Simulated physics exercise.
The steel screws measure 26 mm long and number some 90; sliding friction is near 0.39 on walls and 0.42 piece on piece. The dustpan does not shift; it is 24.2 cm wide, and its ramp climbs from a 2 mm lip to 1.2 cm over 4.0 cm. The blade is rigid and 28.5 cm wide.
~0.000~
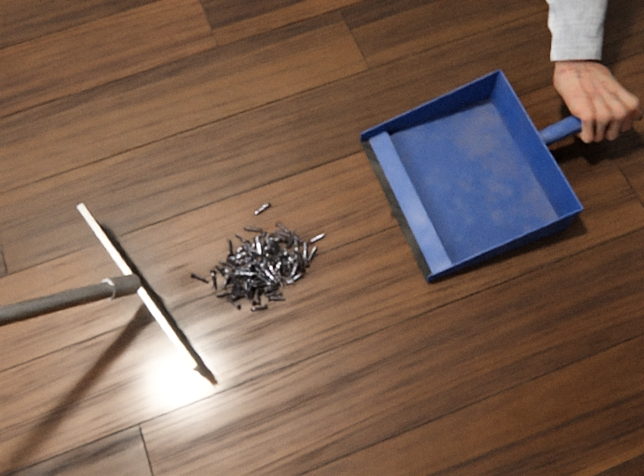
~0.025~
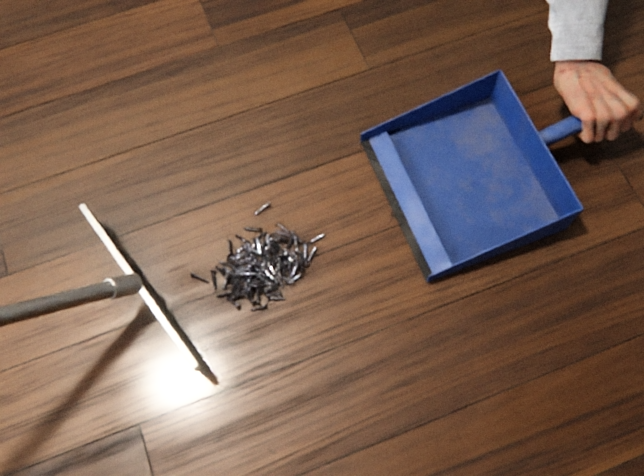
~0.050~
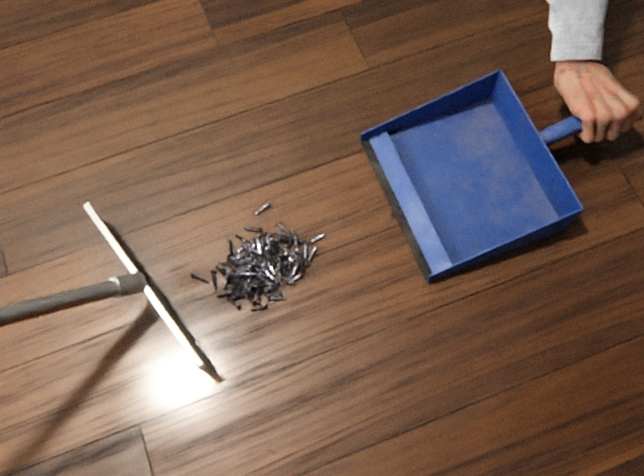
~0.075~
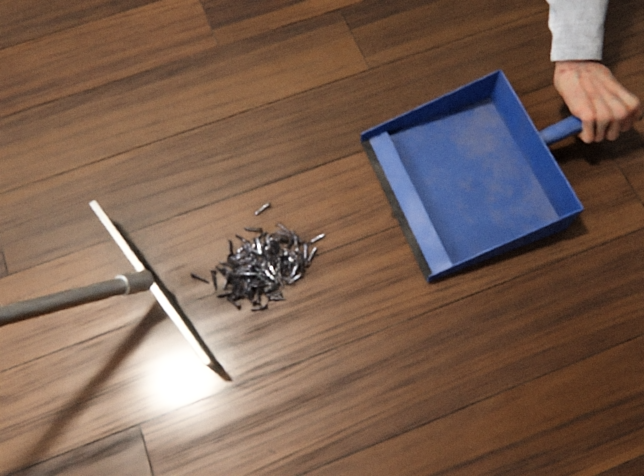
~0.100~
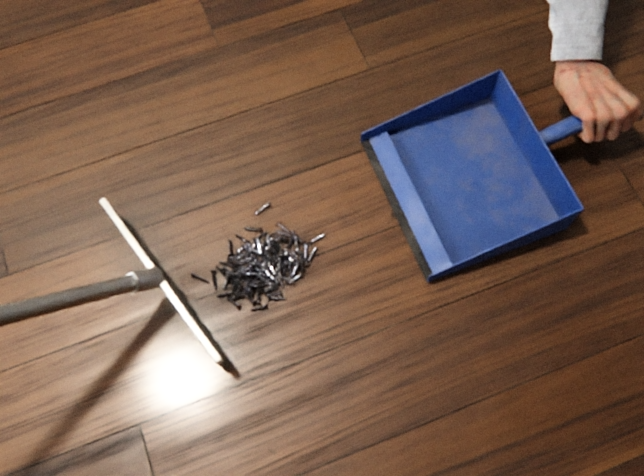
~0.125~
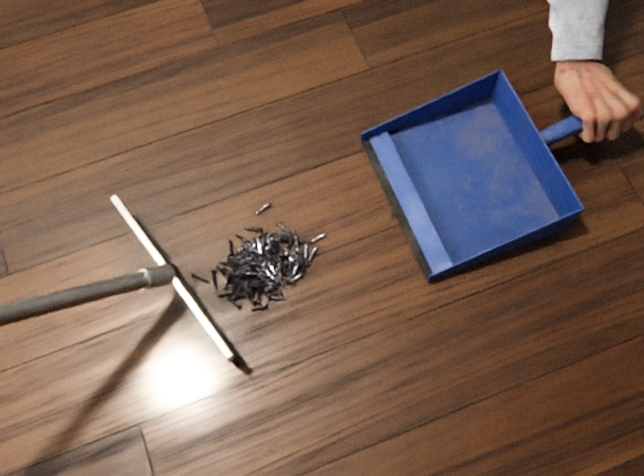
A hand in a pale grey sleeve grips the handle of a blue dustpan at the upper right of a dark brown wood-plank floor, seen from above at an angle. A small heap of shiny steel screws lies near the centre, with a thin white blade on a grey pole to its left. The blade slides a short way right, nearing the heap, while screws, dustpan and camera stay still.
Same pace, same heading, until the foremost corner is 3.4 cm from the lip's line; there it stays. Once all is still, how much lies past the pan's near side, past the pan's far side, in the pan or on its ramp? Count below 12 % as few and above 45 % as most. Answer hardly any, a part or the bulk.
Near side hardly any, far side hardly any, pan hardly any.
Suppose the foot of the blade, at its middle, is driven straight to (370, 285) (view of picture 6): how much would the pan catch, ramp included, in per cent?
Some 0 per cent.
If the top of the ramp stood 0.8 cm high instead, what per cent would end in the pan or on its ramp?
In that case some 10 per cent.
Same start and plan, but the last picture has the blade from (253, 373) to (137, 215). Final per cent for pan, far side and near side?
Pan 0, far 0, near 5.
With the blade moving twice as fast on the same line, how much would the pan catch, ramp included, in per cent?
It would be near 55 per cent.
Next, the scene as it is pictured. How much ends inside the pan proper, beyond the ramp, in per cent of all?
About 0 per cent.
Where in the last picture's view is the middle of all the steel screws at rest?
At about (374, 214).
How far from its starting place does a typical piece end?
Roughly 18 cm.
After 0.34 s, middle of the blade 20 cm from the lip; 0 % over the lip, far side 0 %, near side 0 %.
After 0.48 s, middle of the blade 12 cm from the lip; 0 % over the lip, far side 0 %, near side 0 %.
After 0.75 s, middle of the blade 8 cm from the lip; 10 % over the lip, far side 0 %, near side 0 %.
By 1.9 s all is still; near side 0 %, far side 5 %, pan 5 %, in front of the lip or behind the blade 90 %.
